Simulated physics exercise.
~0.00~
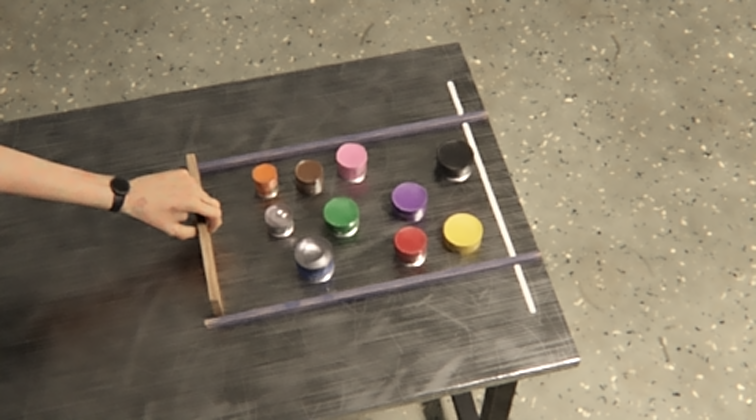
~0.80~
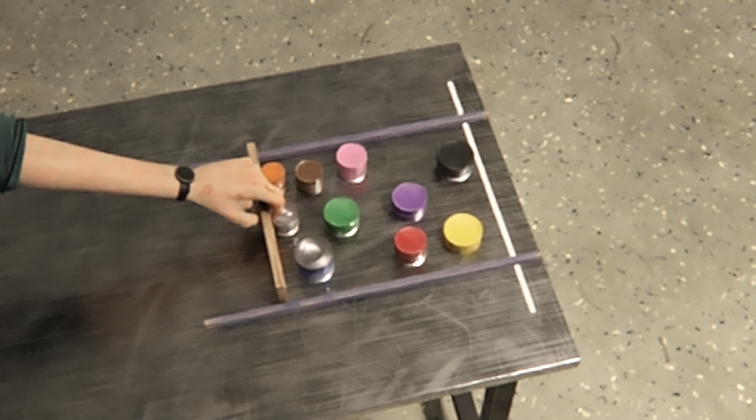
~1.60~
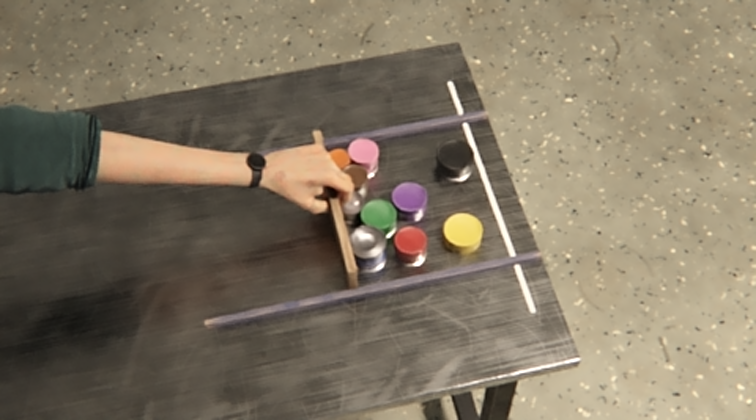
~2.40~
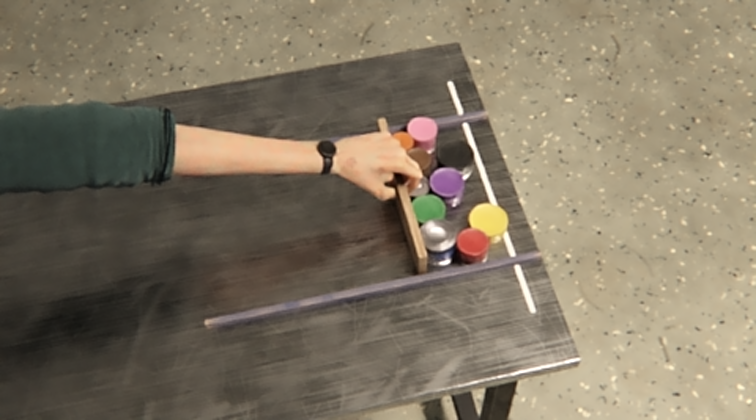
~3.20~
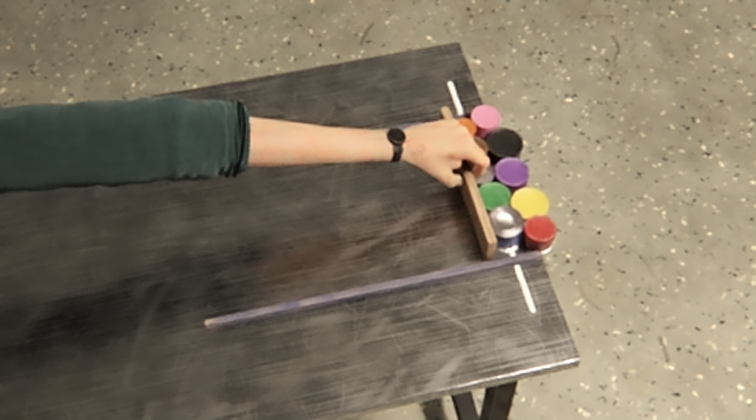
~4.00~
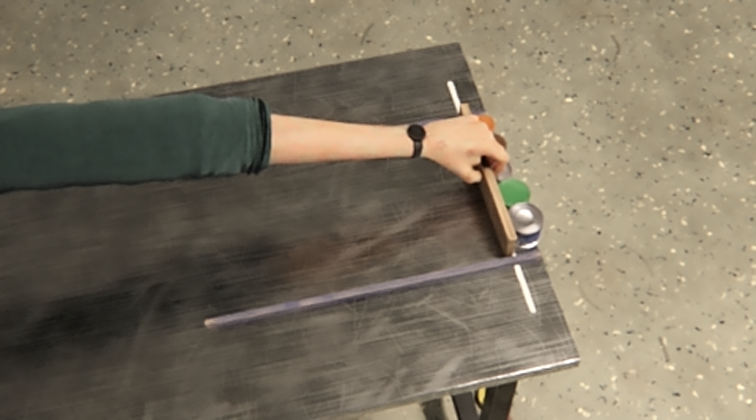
A hand pushed a wooden board to the right across a dark table, gathering a jumble of colorful tubs and tins between two strips, until the pink, red, purple, yellow and black ones went off the end as the board reached the white tape.
